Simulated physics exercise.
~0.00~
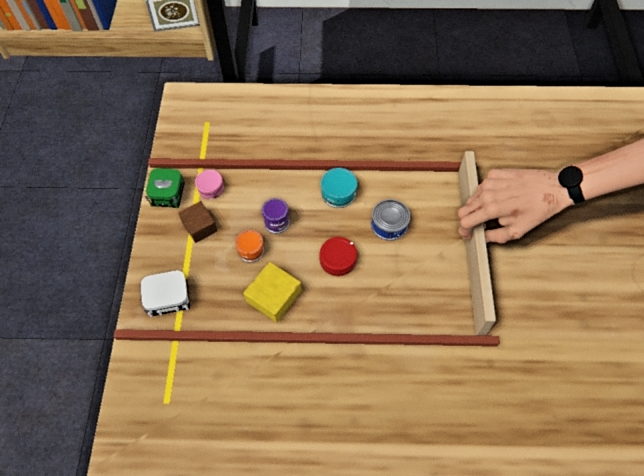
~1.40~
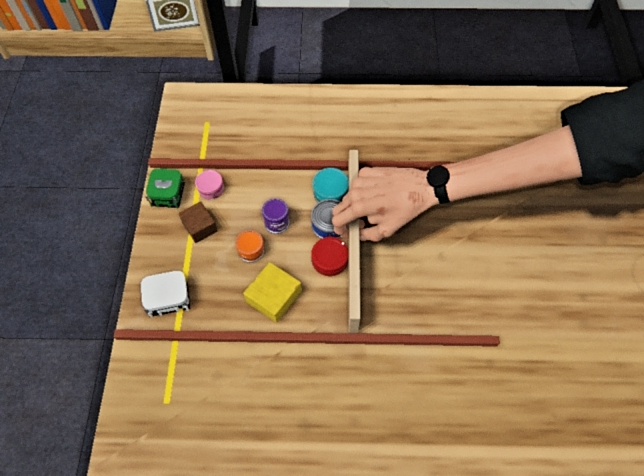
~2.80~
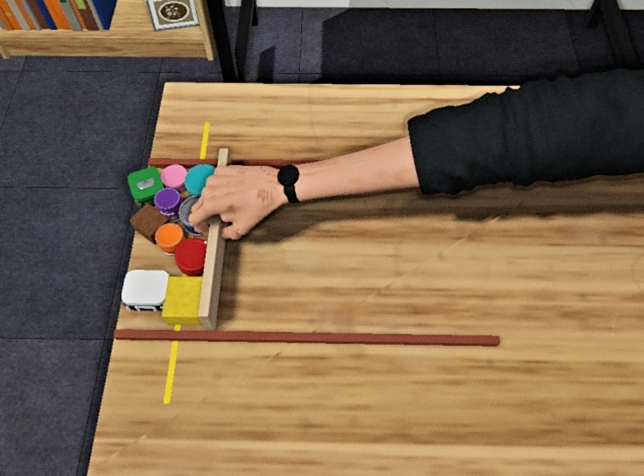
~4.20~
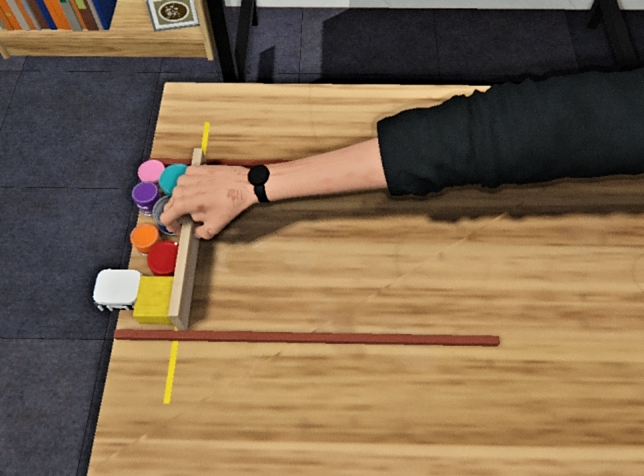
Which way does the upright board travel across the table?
The board moves to the left, pushed along by the hand toward the table's edge.
